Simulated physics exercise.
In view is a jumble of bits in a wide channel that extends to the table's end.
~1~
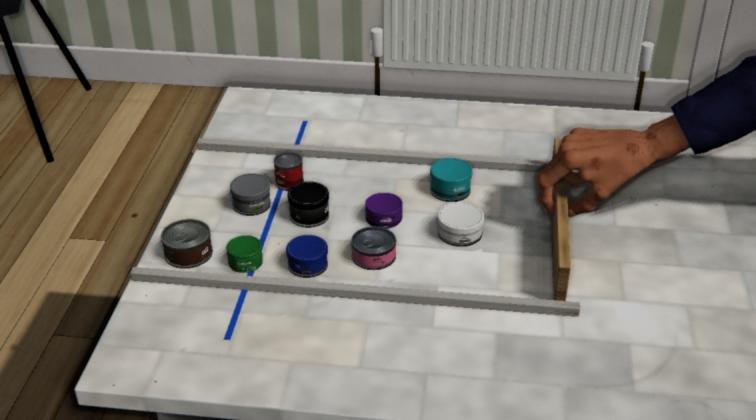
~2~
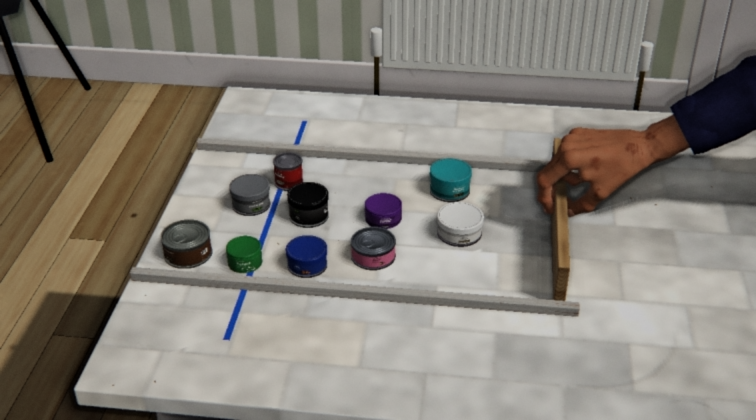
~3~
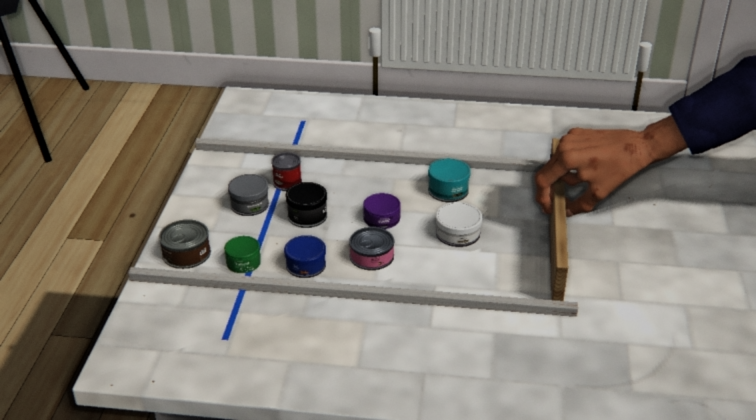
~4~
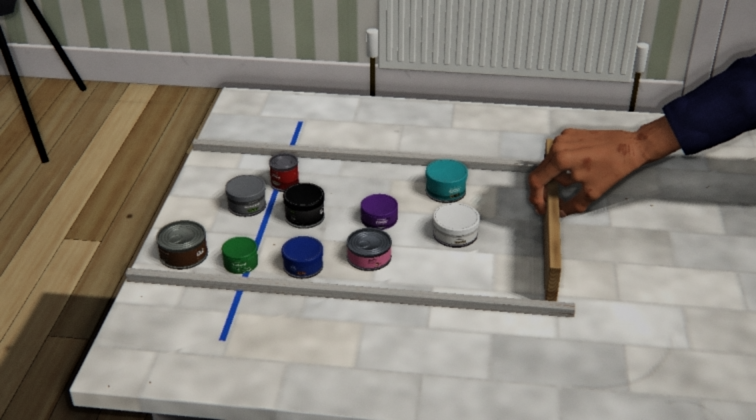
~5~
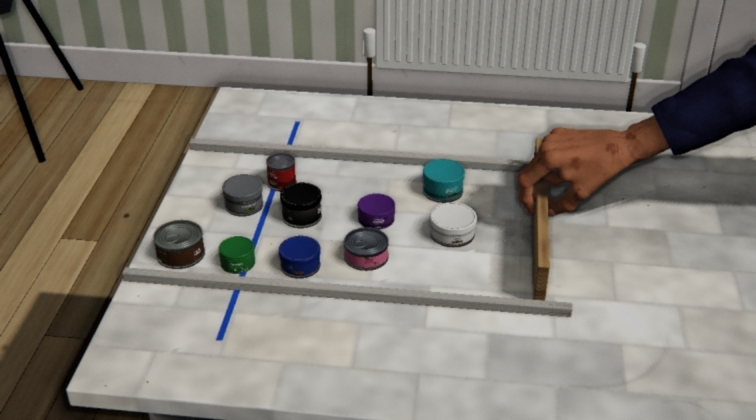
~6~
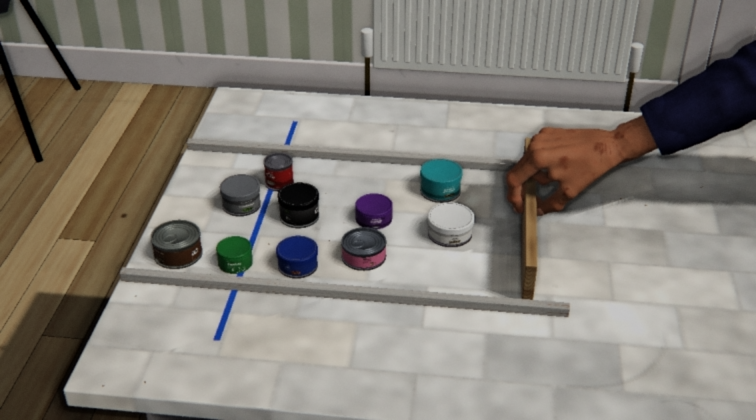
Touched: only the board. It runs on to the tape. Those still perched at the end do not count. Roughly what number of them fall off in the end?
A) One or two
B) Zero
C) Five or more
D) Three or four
Zero.
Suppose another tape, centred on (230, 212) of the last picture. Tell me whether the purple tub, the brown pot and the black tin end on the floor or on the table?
Purple tub stays put, brown pot goes off, black tin stays put.
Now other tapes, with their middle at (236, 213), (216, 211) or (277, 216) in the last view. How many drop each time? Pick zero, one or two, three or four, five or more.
Lab note - count at each of the three spots: 1 or 2; 1 or 2; zero.
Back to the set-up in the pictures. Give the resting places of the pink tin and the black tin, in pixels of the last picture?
First (230, 235), then (209, 190).
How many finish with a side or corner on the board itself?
That comes to 5.
Soon after, none off yet; brown pot at rest near (177, 244); grey tin at rest near (241, 195); green tub at rest near (235, 255).
Then, none off yet; brown pot at rest near (177, 244); grey tin moved about its own width near (217, 189); green tub moved a little near (217, 254).
At rest, the number that fall off is zero.
